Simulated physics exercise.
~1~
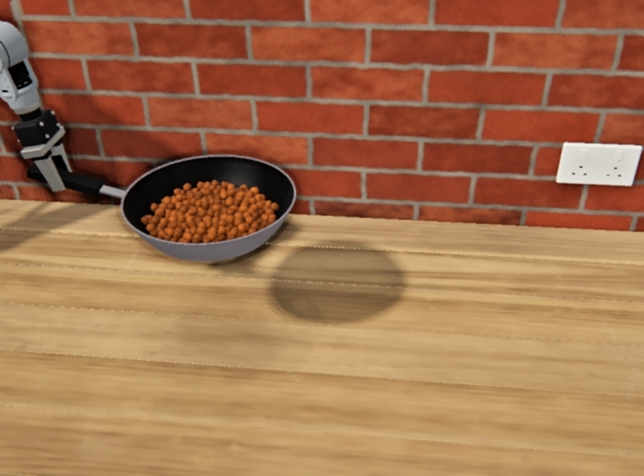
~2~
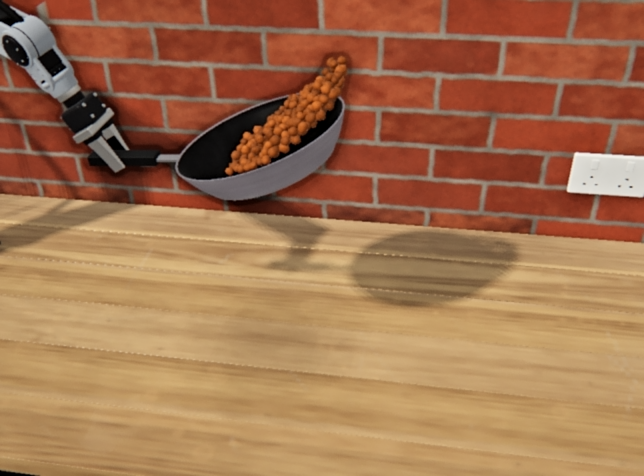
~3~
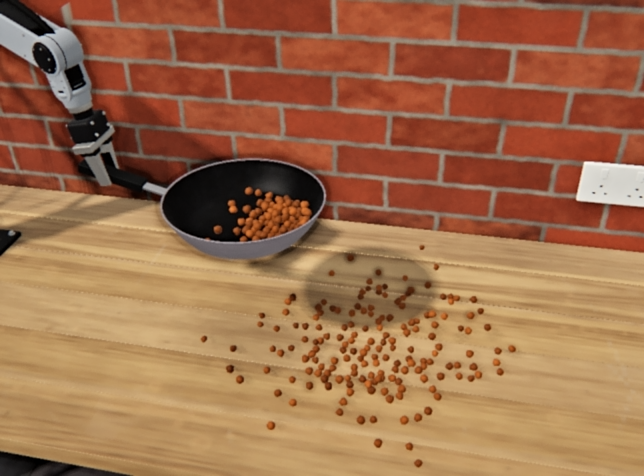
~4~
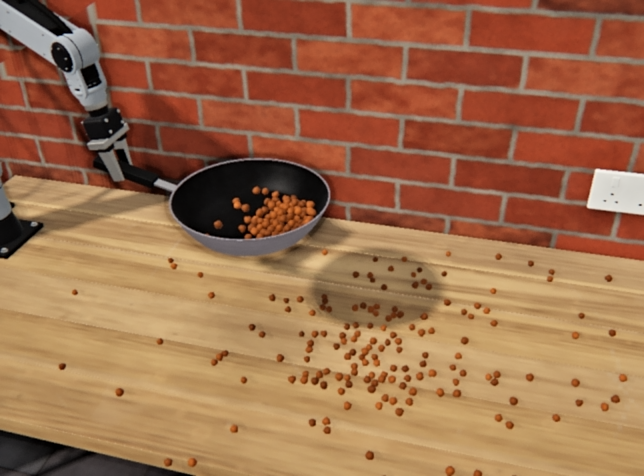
A robot arm lifted a dark frying pan full of small round brown nuts, tipping it so they surged up over the far edge, then lowered it level as most of them spilled and scattered across the wooden counter, leaving a small pile inside.
